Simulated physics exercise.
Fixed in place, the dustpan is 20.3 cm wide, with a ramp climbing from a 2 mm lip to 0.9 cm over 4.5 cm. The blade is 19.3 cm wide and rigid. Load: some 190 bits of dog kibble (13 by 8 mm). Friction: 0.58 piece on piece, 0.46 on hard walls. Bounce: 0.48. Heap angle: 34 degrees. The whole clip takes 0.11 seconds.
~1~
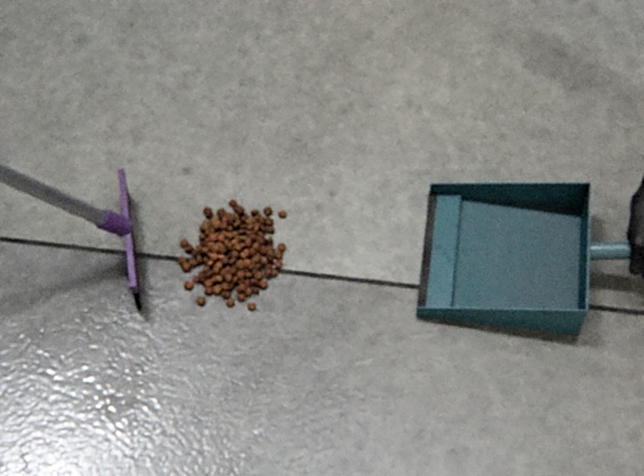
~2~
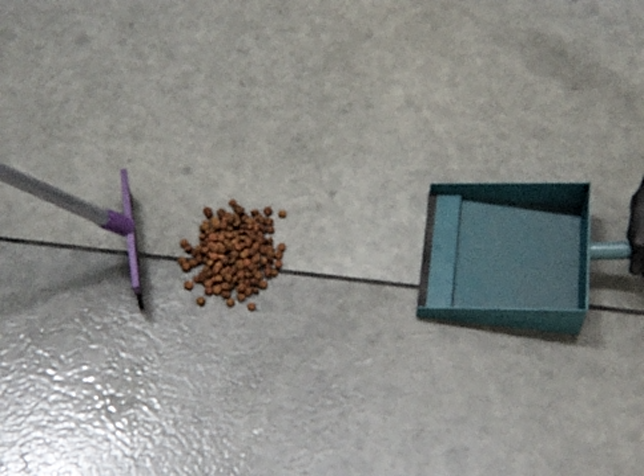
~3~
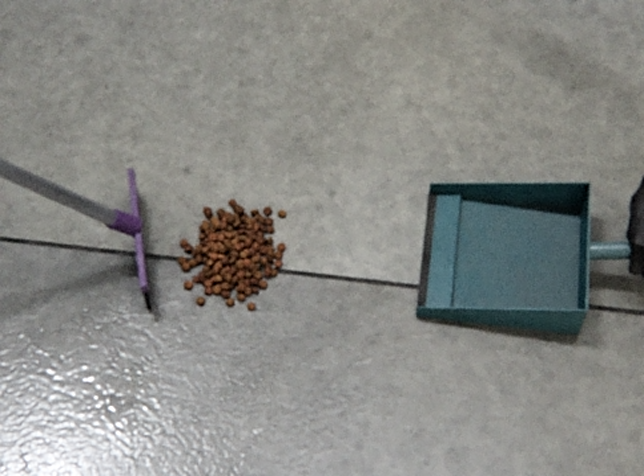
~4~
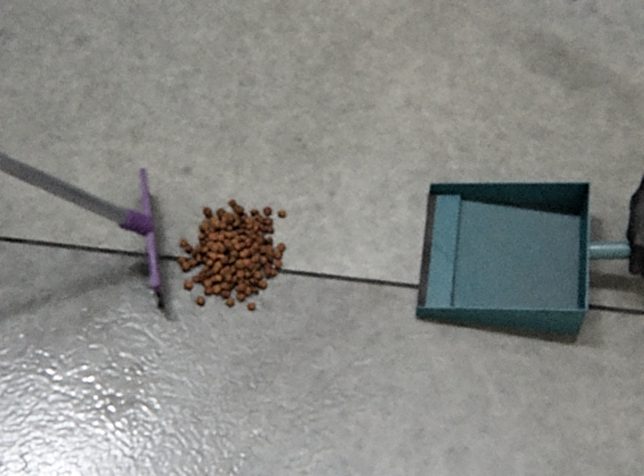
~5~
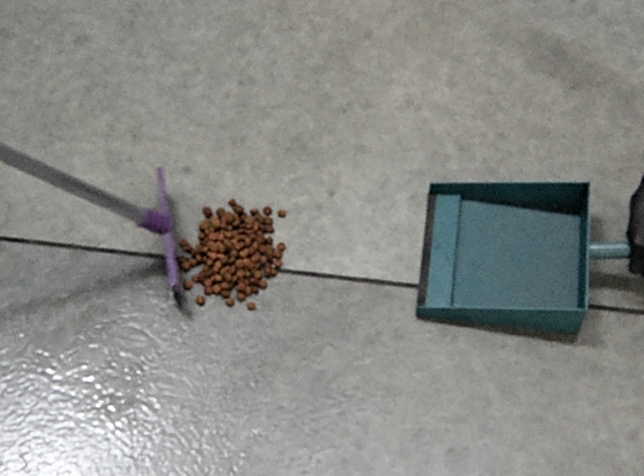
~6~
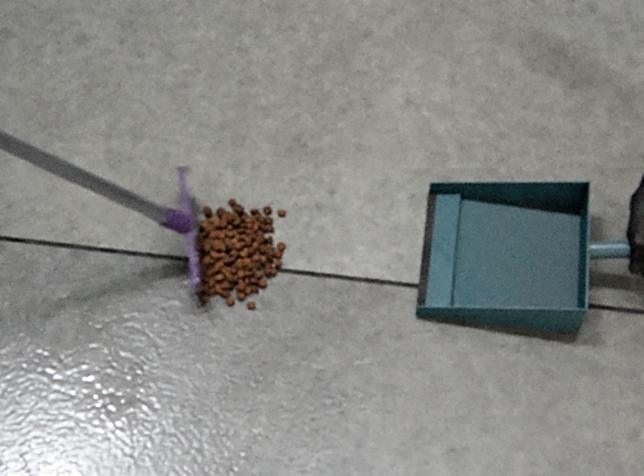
On a grey floor, a purple blade slides right into a pile of brown kibble.
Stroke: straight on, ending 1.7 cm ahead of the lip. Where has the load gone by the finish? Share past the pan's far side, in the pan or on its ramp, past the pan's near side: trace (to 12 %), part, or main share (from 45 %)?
Far side part, pan main share, near side trace.
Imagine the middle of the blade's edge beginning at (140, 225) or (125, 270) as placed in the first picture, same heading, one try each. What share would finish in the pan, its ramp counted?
45 and 50 per cent, roughly.
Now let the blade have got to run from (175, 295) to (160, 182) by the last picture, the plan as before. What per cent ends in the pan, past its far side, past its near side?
Pan 15; far 5; near 15.
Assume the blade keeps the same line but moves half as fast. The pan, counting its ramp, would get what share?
Share: Near 25 %.
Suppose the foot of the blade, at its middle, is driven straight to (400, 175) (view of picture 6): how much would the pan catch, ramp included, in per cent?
About 30 %.
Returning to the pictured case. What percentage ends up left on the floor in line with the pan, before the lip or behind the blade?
I'd say close to 20 per cent of them.
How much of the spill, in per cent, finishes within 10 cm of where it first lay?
0 percent, roughly.
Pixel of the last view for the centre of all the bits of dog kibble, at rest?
Roughly (446, 226).
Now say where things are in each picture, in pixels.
Blade from (134, 288) to (122, 176), moved 0.0 cm, 0 of the pieces shifted so far; middle of the pieces at (235, 251); pan at (515, 263), in the first picture.
Blade from (137, 288) to (124, 175), moved 0.4 cm, 0 of the pieces shifted so far; middle of the pieces at (235, 251), in the second picture.
Blade from (144, 288) to (132, 175), moved 1.4 cm, 0 of the pieces shifted so far; middle of the pieces at (234, 251), in the third picture.
Blade from (157, 288) to (143, 175), moved 3.1 cm, 0 of the pieces shifted so far; middle of the pieces at (234, 251), in the fourth picture.
Blade from (175, 287) to (160, 174), moved 5.5 cm, 0 of the pieces shifted so far; middle of the pieces at (234, 250), in the fifth picture.
Blade from (197, 286) to (182, 173), moved 8.5 cm, 28 of the pieces shifted so far; middle of the pieces at (235, 250); pan at (515, 262), in the sixth picture.
Then, 0.12 s after the last picture, middle of the blade 17 cm from the lip; 0 % over the lip, far side 0 %, near side 5 %.
Then, 0.20 s after the last picture, middle of the blade 7 cm from the lip; 0 % over the lip, far side 15 %, near side 5 %.
Then, 0.42 s after the last picture, middle of the blade 5 cm from the lip; 55 % over the lip, far side 20 %, near side 5 %.
In the end, far side 20 %, pan 55 %, near side 5 %, in front of the lip or behind the blade 20 %.
